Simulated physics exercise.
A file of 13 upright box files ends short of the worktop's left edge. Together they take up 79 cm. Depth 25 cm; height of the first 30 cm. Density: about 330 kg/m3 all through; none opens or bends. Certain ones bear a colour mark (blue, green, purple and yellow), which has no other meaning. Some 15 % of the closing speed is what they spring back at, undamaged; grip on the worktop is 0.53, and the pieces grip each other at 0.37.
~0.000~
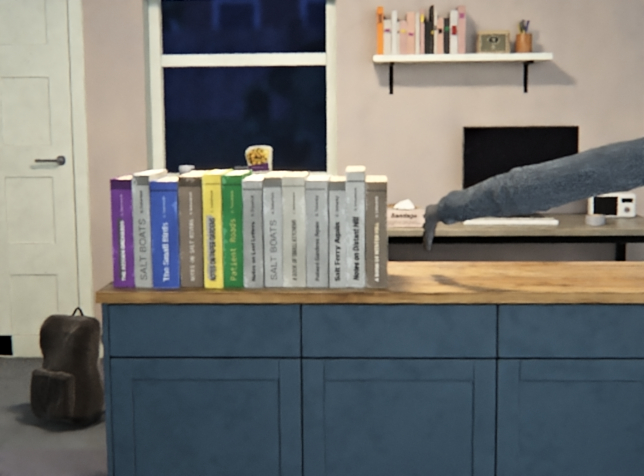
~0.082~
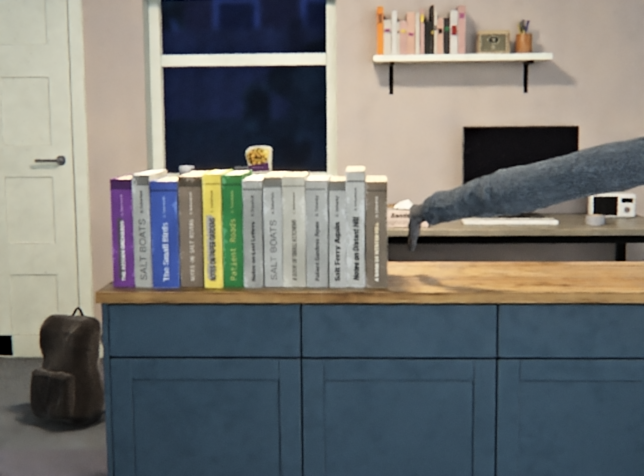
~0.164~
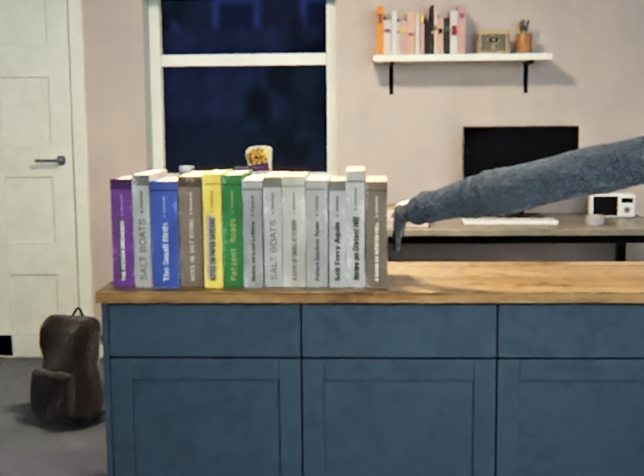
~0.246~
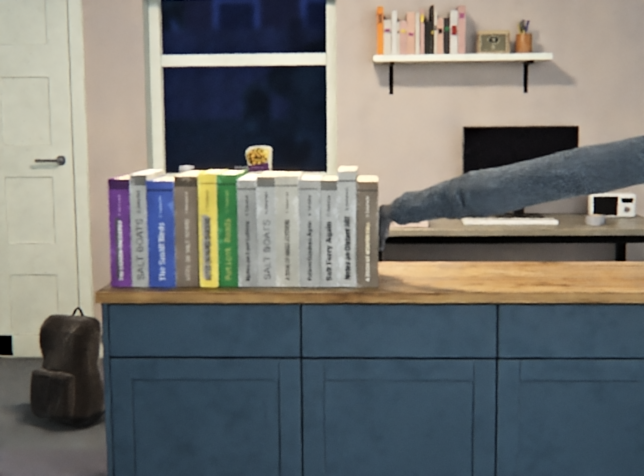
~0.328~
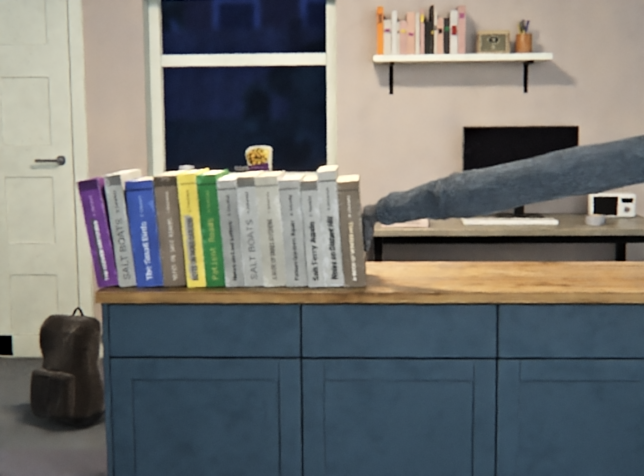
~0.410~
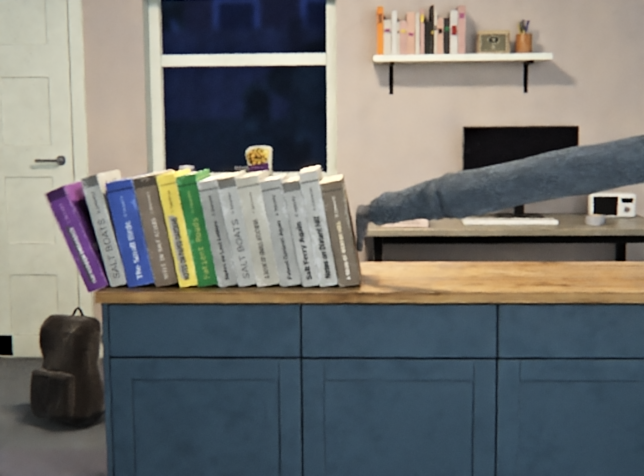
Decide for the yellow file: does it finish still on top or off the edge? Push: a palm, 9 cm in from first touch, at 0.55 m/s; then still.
It finishes still on top.
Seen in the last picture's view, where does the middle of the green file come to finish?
I'd place it at about (152, 254) in the final view.
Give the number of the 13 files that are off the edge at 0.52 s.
Count by then: 0.
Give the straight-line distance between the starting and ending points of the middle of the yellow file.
It finishes around 30 cm from its starting point.
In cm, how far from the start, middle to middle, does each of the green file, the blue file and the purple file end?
Green 30, blue 90, purple 90.
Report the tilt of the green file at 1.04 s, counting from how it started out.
Its tilt comes to about 25° at that moment.
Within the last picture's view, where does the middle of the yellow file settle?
Roughly at (126, 272).
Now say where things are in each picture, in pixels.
In the first frame (pixels give the middle of a visible side), hand (434, 221) 11 cm from the first; yellow file (212, 231); green file (233, 231); blue file (165, 235); none has stirred.
In the second frame, hand (419, 221) 6 cm from the first; yellow file (212, 231).
In the third frame, hand (404, 221) 20 mm from the first; yellow file (212, 231).
In the fourth frame, hand (388, 221) 25 mm in; yellow file (208, 231); one has shifted.
In the fifth frame, hand (373, 221) 7 cm in; yellow file (191, 231) 4° from how it stood; purple file (98, 233) 9° from how it stood; movement in 13 of them.
In the sixth frame, hand (366, 221) 9 cm in, stopped; yellow file (177, 231) 11° from how it stood; purple file (76, 240) 22° from how it stood; blue file (130, 233) 11° from how it stood; movement in 13 of them.
After 0.52 s, none of the 13 files off the edge, 13 disturbed; yellow file 19° from how it stood; purple file 56° from how it stood, 10 cm lower.
After 0.78 s, 2 of the 13 files off the edge; yellow file 22° from how it stood; purple file upside down.
After 1.04 s, 3 of the 13 files off the edge; yellow file 49° from how it stood; blue file upside down.
After 1.48 s, 4 of the 13 files off the edge; yellow file on its side; blue file on its side.
In the end (1.8 s), 4 of the 13 files off the edge; yellow file on its side; blue file on its side; purple file on its side. From the last view, middles, yellow file near (126, 272).
